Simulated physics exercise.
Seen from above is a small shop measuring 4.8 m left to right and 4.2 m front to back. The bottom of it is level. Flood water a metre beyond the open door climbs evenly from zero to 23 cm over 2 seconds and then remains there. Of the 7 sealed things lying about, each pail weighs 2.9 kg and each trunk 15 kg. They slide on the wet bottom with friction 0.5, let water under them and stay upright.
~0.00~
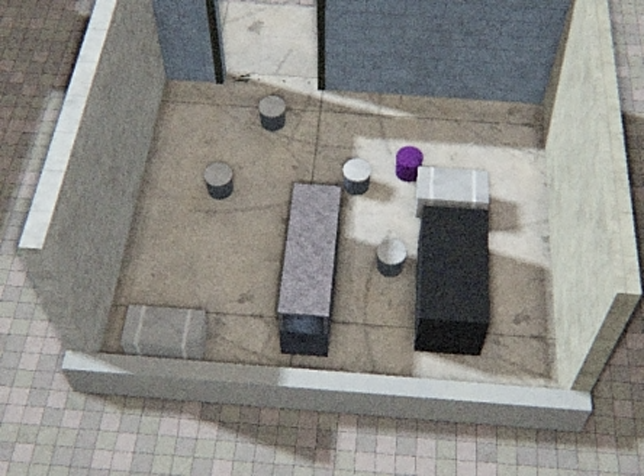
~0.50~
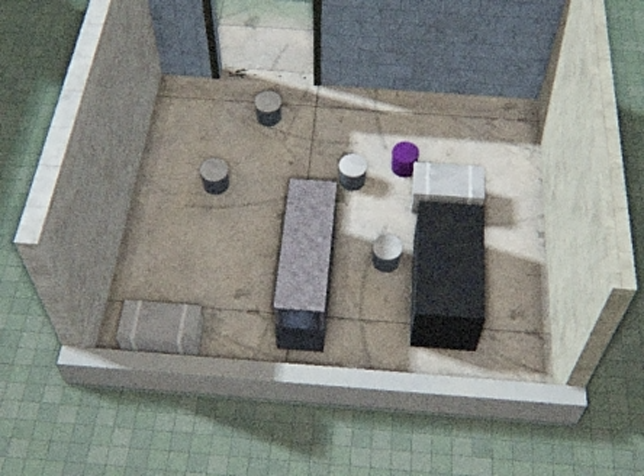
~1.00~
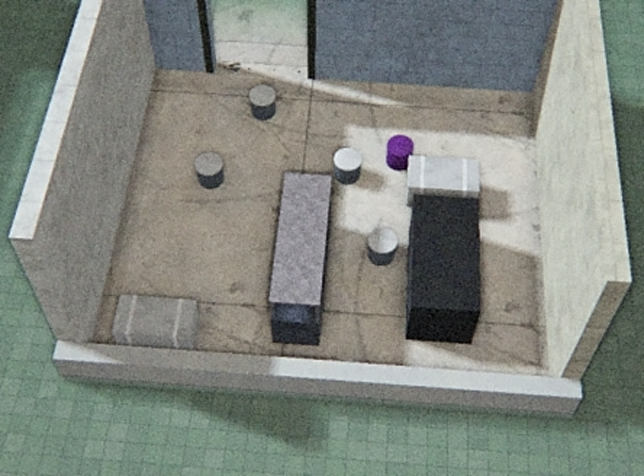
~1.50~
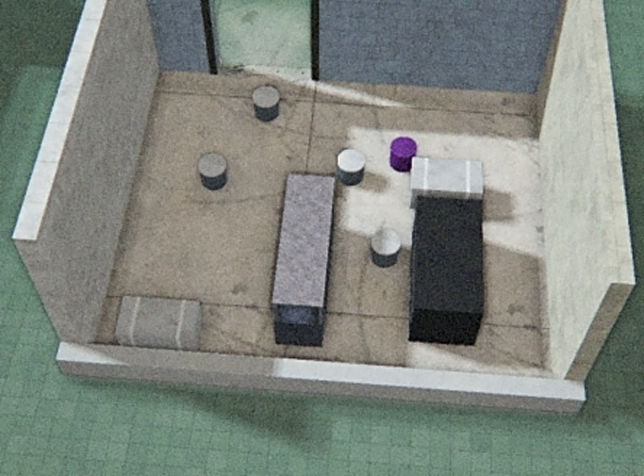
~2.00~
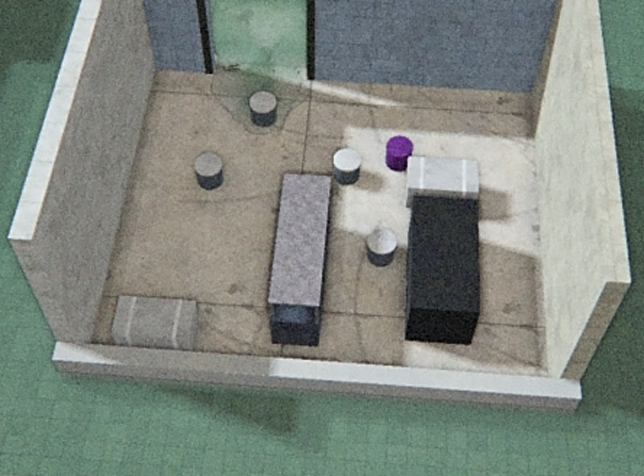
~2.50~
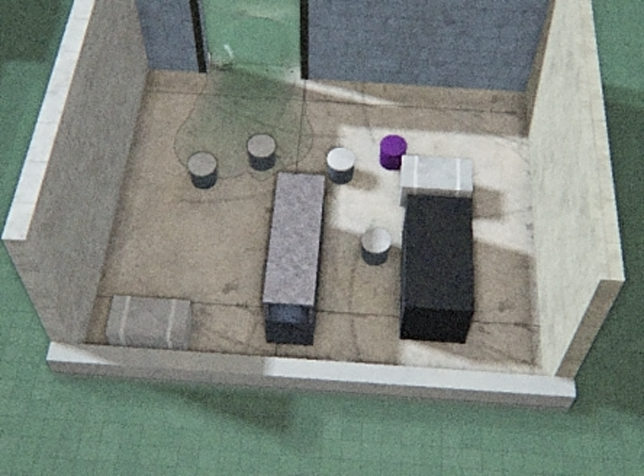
Greenish water spread over the paving around a small walled shop, then came in through the back doorway and pushed one gray pail forward, while the purple pail and everything else stayed put.
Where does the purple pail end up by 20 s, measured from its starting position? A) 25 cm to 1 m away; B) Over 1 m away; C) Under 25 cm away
A.
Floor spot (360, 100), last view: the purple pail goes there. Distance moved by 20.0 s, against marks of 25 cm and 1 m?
Result: It drifts a great deal.
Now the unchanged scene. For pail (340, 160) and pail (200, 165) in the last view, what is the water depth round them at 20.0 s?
First roughly 13 cm, second roughly 22 cm.
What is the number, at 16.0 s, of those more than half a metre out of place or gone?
Tally at that time: 5.
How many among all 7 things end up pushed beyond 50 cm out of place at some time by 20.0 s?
Count: 7.
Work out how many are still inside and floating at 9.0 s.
That would be 5 of them.
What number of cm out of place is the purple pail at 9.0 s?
It is about 20 cm out of place by then.
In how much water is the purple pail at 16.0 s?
Roughly 8 cm deep.
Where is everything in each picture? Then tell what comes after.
In the first frame, the purple pail at (410, 156) rests on the ground; water covers 0.0 m2; 0 of 7 have shifted.
In the second frame, the purple pail at (406, 152), on the bottom; 0.0 m2 under water; 0 of 7 have shifted.
In the third frame, the purple pail at (401, 145) rests on the ground; 0.0 m2 under water; 0 of 7 have shifted.
In the fourth frame, the purple pail at (404, 147), on the bottom; 0.0 m2 under water; 0 of 7 have shifted.
In the fifth frame, the purple pail at (400, 146) rests on the ground; water covers 0.7 m2; 1 of 7 have shifted.
In the sixth frame, the purple pail at (394, 145) rests on the ground; water covers 2.0 m2; 1 of 7 have shifted.
After 4.0 s the purple pail is near (396, 145), 0.0 m from its start, aground; 0 afloat.
After 9.0 s the purple pail is near (411, 137), 0.2 m from its start, aground; 5 afloat.
After 16.0 s the purple pail is near (433, 165), 0.5 m from its start, afloat; 7 afloat.
After 20.0 s the purple pail is near (421, 159), 0.4 m from its start, afloat; 7 afloat.
